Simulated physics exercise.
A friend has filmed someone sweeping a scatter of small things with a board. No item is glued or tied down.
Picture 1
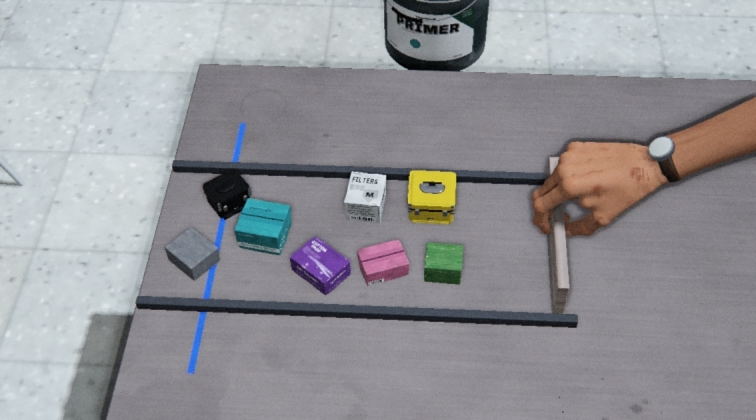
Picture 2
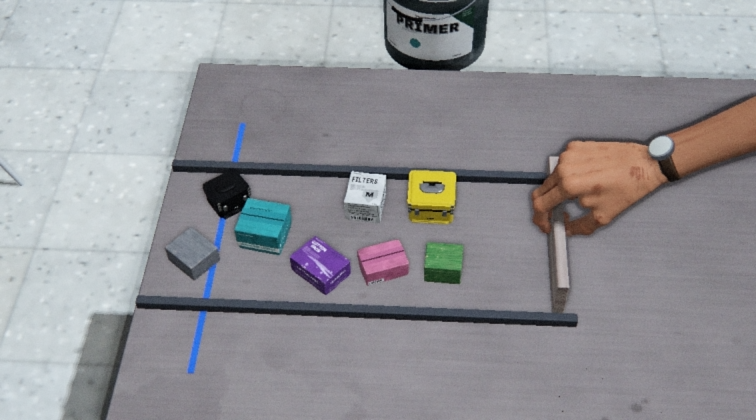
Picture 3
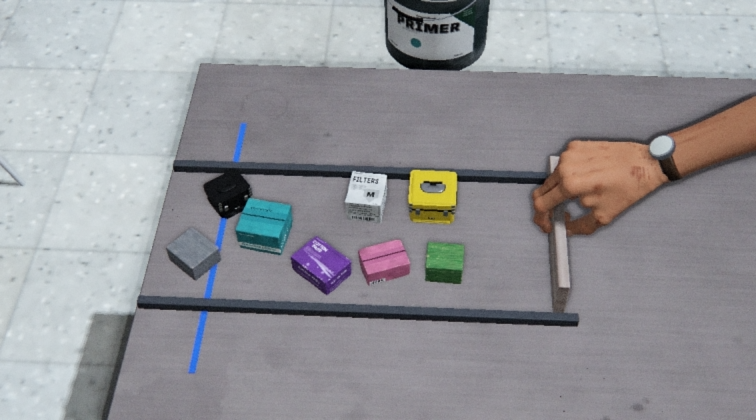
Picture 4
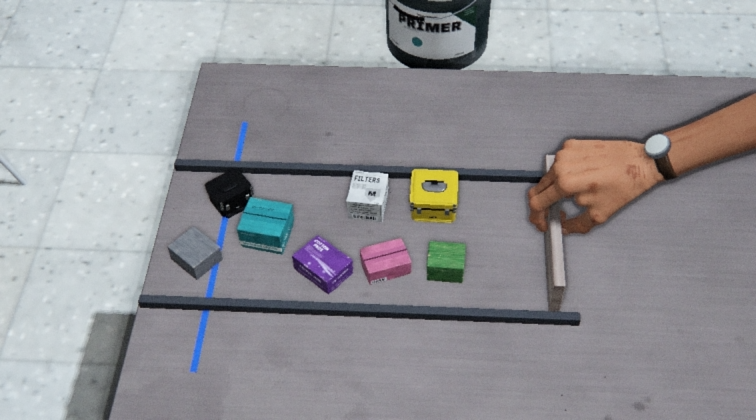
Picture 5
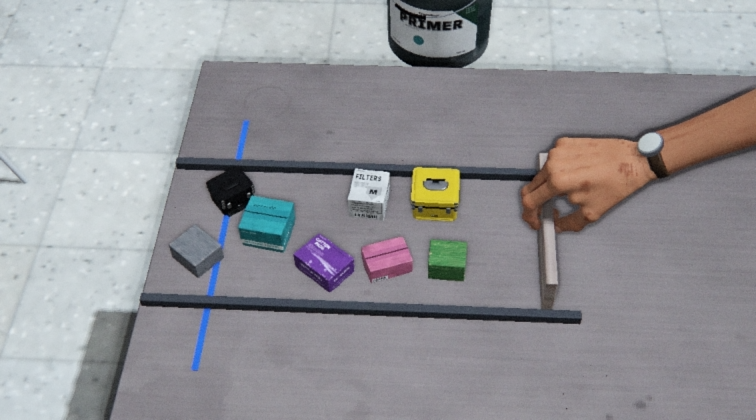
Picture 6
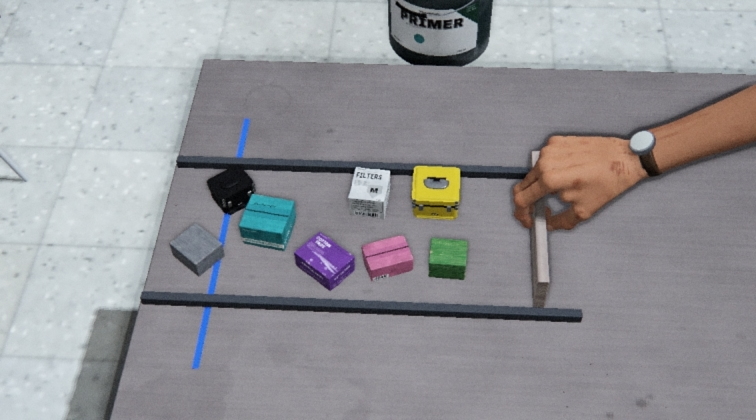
The footage shows a hand with a watch holding a pale board upright between two dark rails on a table, then sliding it slightly left toward a scatter of small coloured boxes, which stay in place near a blue line.
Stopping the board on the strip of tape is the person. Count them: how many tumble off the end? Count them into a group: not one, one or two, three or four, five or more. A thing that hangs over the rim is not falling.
Group: Three or four.
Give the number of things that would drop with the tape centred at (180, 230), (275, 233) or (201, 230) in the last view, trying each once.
Taken one after another, the numbers are 7, 0 and 6.
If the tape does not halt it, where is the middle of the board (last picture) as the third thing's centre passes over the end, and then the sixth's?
About (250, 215) and about (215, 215).
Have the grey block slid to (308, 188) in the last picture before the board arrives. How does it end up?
This time it winds up down.
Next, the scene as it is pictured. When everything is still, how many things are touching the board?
In total, 2.
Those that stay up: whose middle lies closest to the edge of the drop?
Answer: The white box.
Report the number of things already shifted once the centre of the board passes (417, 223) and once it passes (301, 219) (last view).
5 and 8.
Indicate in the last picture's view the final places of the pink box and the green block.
About (161, 244), and about (199, 250).
Soon after, none off yet; grey block at rest near (197, 249); black case at rest near (232, 190); turquoise box at rest near (268, 222).
Then, none off yet; grey block at rest near (197, 249); black case moved a little near (218, 188); turquoise box moved about its own width near (224, 218).
At rest, the number that fall off is three or four; fallen, turquoise box, black case and grey block.
